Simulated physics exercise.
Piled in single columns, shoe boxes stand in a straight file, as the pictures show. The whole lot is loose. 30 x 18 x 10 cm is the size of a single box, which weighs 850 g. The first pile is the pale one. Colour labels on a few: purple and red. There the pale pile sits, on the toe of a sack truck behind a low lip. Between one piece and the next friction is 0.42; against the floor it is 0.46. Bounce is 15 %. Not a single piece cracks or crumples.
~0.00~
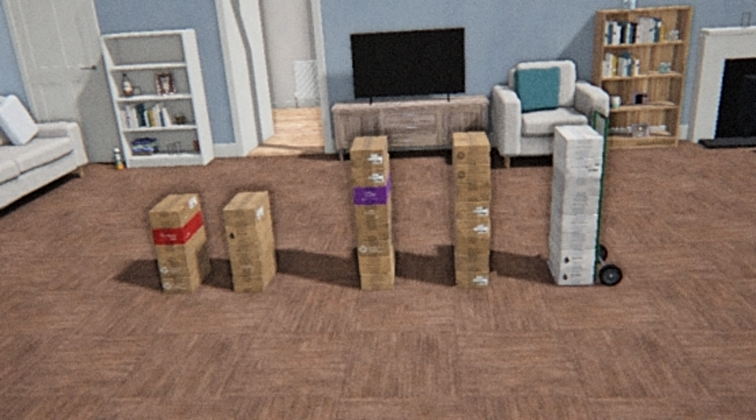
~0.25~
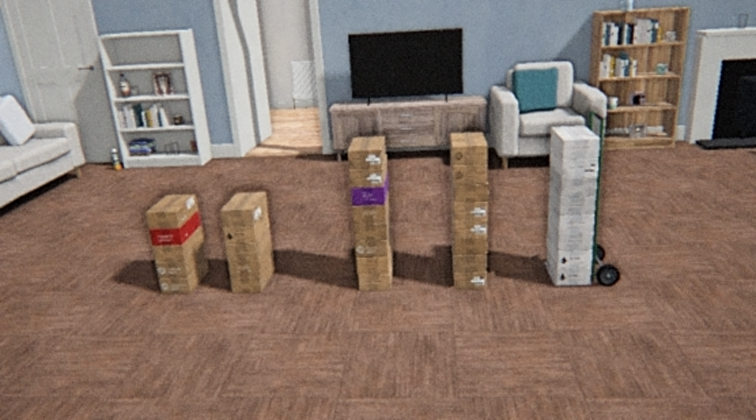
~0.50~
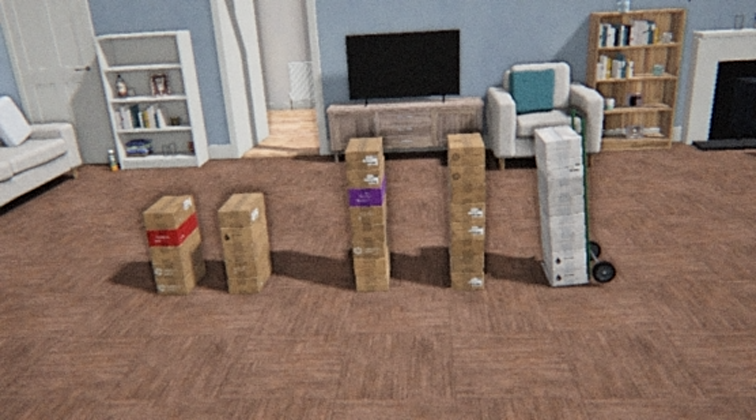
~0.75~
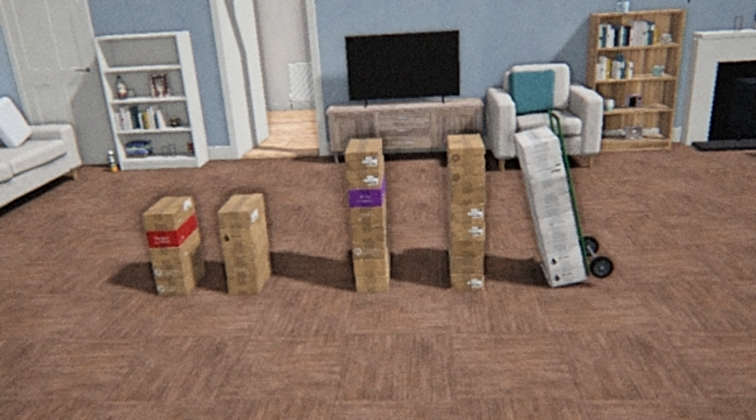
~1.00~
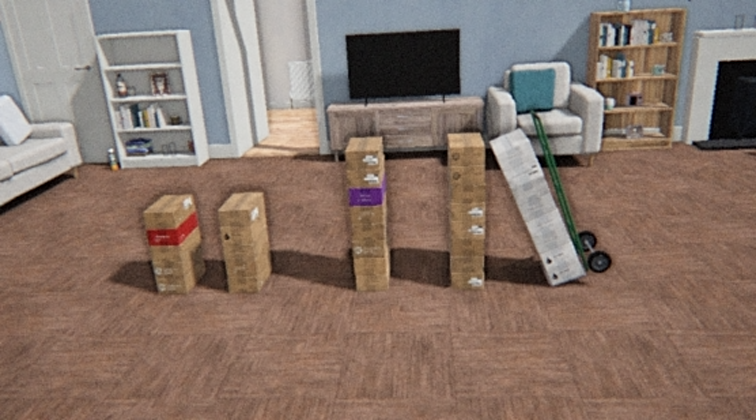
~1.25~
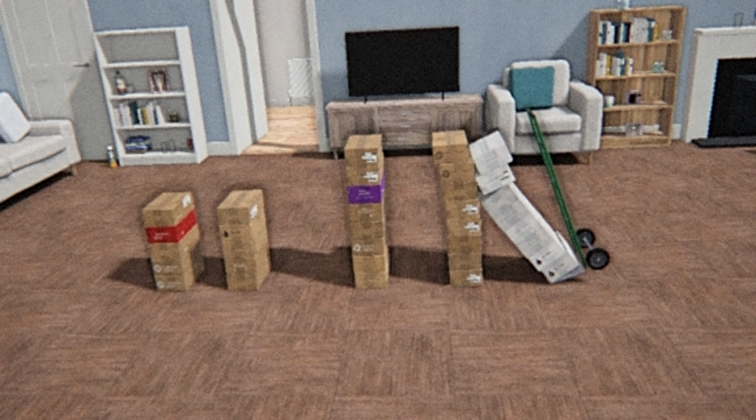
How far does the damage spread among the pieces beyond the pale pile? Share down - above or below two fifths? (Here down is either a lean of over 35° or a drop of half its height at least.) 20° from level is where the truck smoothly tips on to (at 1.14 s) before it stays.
The count down goes past two fifths.
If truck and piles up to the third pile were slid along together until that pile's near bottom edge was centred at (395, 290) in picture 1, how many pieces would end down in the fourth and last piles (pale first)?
In that case fourth pile 4 and last pile 4.
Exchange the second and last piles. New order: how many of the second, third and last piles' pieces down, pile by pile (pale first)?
Second 4, third 7, last 0.
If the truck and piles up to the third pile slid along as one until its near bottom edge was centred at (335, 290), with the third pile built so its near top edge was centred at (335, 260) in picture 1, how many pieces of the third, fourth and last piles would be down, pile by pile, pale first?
Counts down - third: 0; fourth: 4; last: 4.
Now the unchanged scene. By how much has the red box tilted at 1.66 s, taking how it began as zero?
Rotation: Approx. 0°.
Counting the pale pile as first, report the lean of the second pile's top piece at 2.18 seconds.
I'd put it close to 50° from upright.
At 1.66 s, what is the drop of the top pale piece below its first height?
I'd put it at close to 25 cm below where it started.
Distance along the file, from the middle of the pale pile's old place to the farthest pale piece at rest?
Something like 85 cm along the file.
After 1.66 s, 8 of the pale pile down; 2 of the 26 other boxes down.
After 2.18 s, 7 of the pale pile down; 15 of the 26 other boxes down; purple box 48° from how it stood, 19 cm lower.
In the end (3.9 s), 7 of the pale pile down; 15 of the 26 other boxes down; purple box 22° from how it stood, 34 cm lower; red box 5° from how it stood. That is 58 per cent. From the last view, middles, purple box near (249, 244), red box near (162, 225).
